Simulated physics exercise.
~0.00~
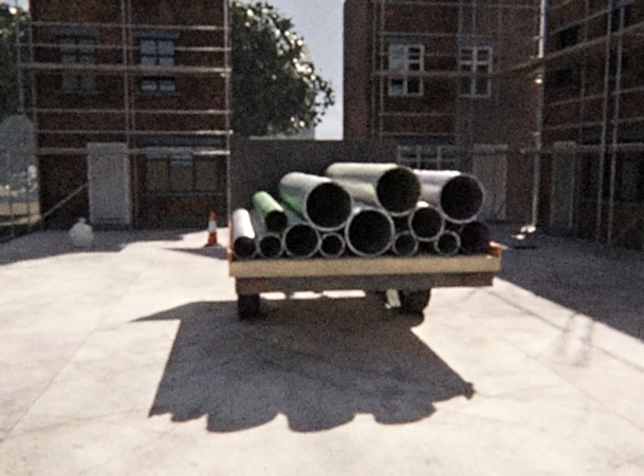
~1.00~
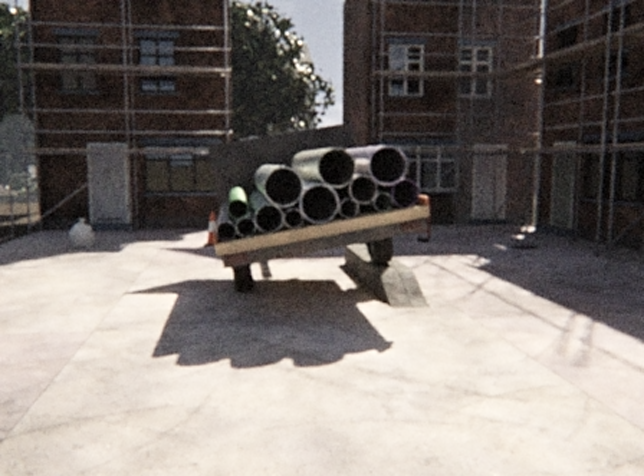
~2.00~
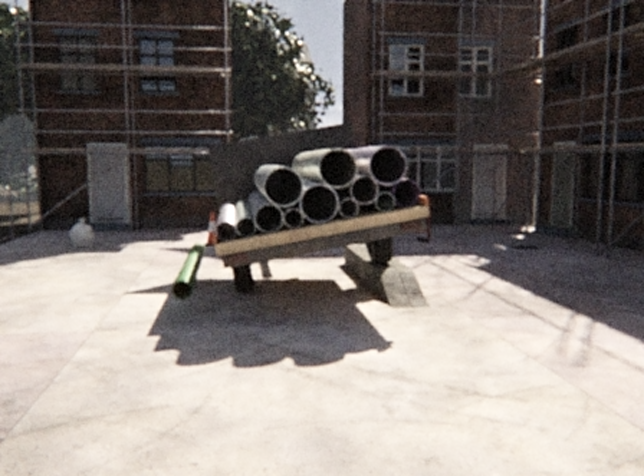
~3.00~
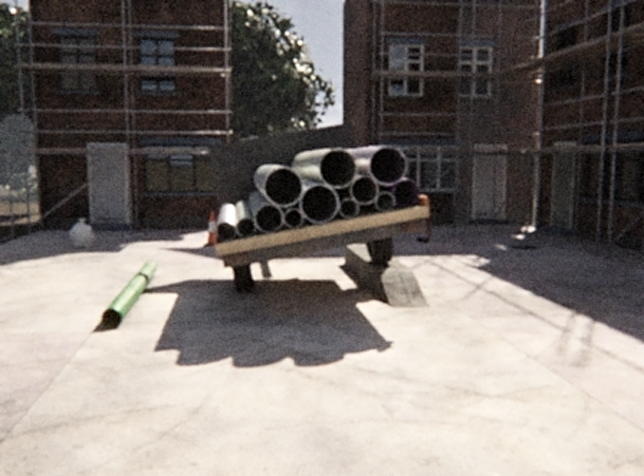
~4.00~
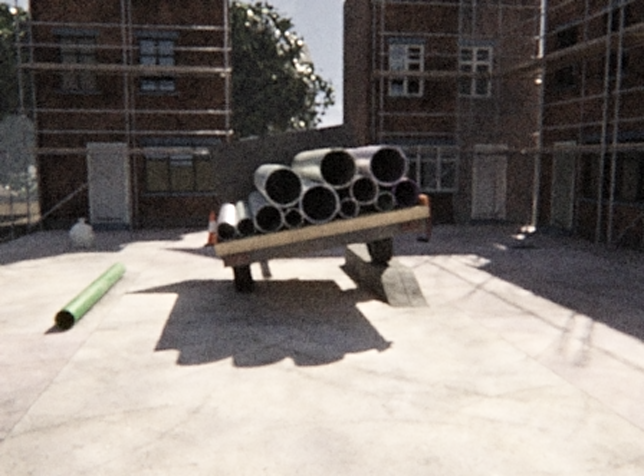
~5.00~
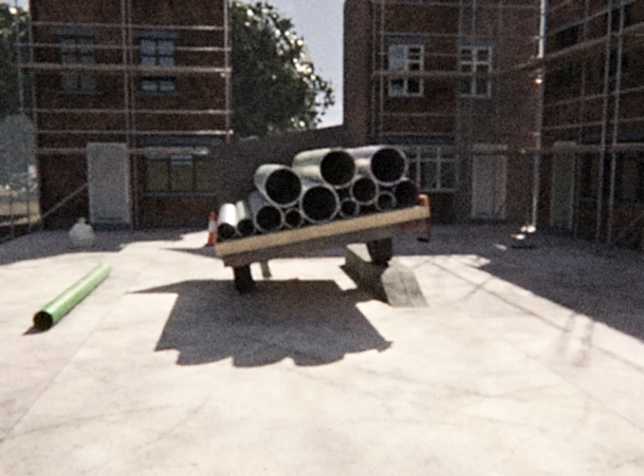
A sunlit paved yard between brick buildings clad in scaffolding is seen from behind a flatbed trailer, with a traffic cone and a pale round object beyond it to the left. Hollow pipes are heaped on the deck, a green one towards the left and a purplish one high on the right. The trailer moves further off and its right wheel climbs a raised block, leaving the deck leaning down to the left. The green pipe drops off the left side and rolls left across the ground. It ends up at the far left, while the purplish pipe and the others stay on the tilted deck.
